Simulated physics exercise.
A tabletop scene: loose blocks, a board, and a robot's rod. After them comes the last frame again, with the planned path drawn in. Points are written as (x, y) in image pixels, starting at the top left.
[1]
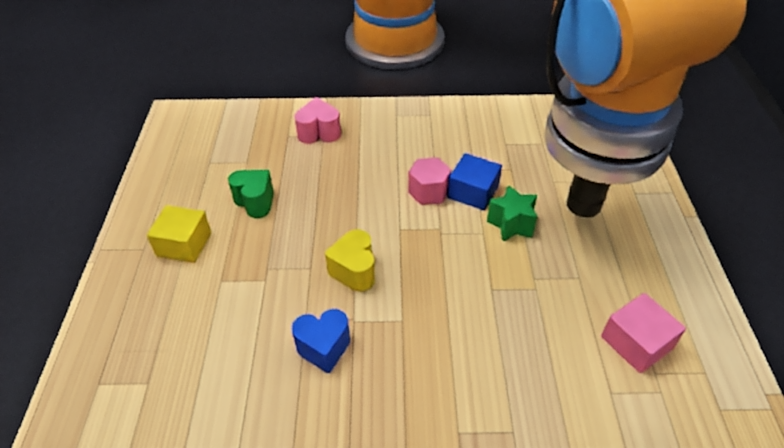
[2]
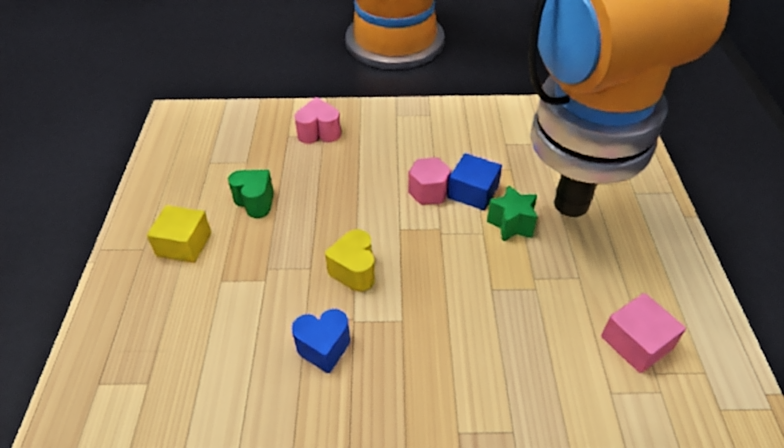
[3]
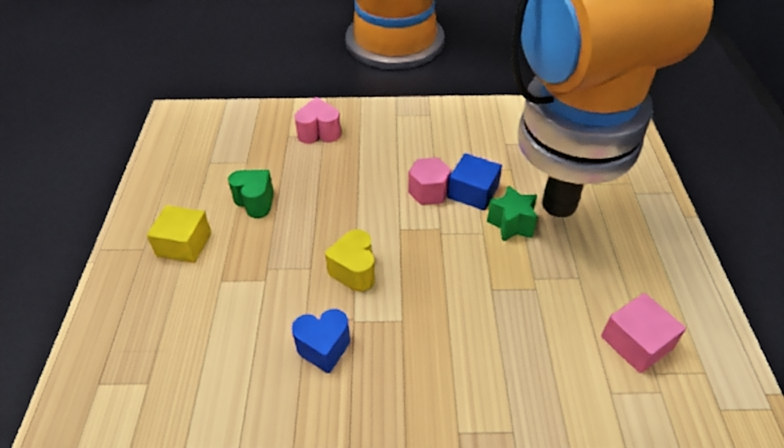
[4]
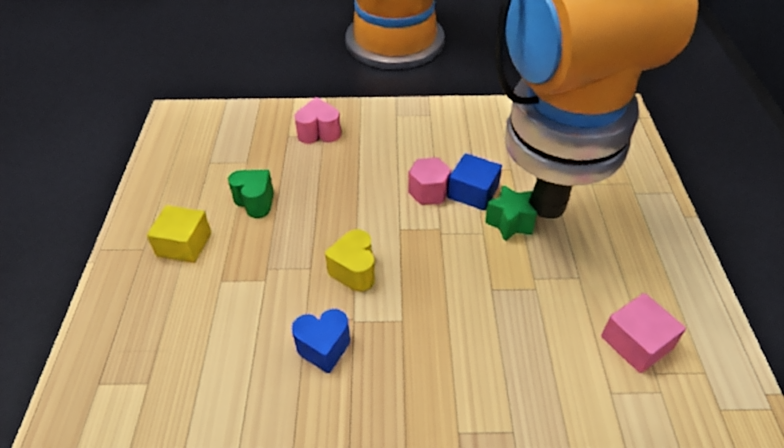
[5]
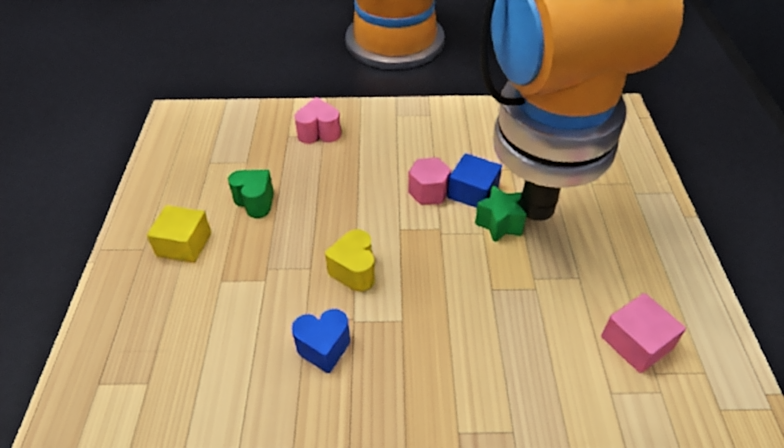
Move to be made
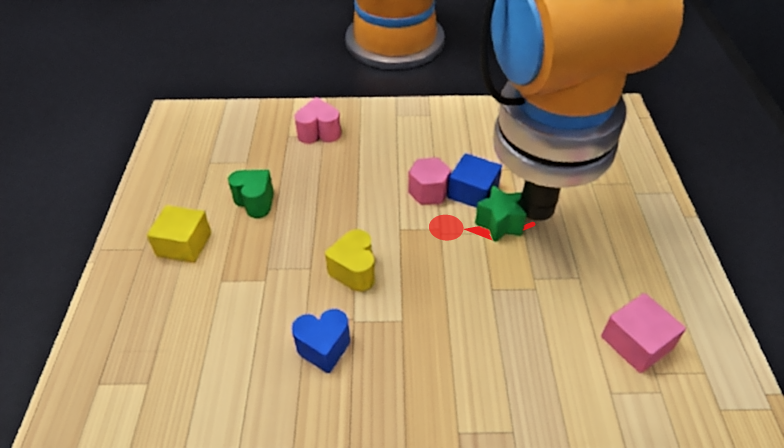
A robot arm moves left across the table and nudges the green star slightly left.
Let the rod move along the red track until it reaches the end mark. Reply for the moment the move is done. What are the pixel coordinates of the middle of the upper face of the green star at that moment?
I think it will end close to (414, 202).
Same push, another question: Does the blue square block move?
My answer is yes.
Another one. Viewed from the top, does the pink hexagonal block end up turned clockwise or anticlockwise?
Viewed from overhead, the pink hexagonal block winds up turned anticlockwise.
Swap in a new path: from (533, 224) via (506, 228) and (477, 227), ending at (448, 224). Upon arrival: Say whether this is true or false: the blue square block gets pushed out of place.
The claim holds.
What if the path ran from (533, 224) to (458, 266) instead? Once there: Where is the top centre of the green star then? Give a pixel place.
Its top middle will sit at (463, 209).
The line goes from (533, 224) over (507, 232) and (476, 230) to (446, 227).
On the path given first. Halfway along, rod at (494, 217); pink hexagonal block at (420, 164), turned 25° anticlockwise; blue square block at (464, 170), turned 50° clockwise; green star at (460, 206).
At the end, rod at (448, 213); pink hexagonal block at (420, 164), turned 25° anticlockwise; blue square block at (464, 170), turned 50° clockwise; green star at (414, 202).
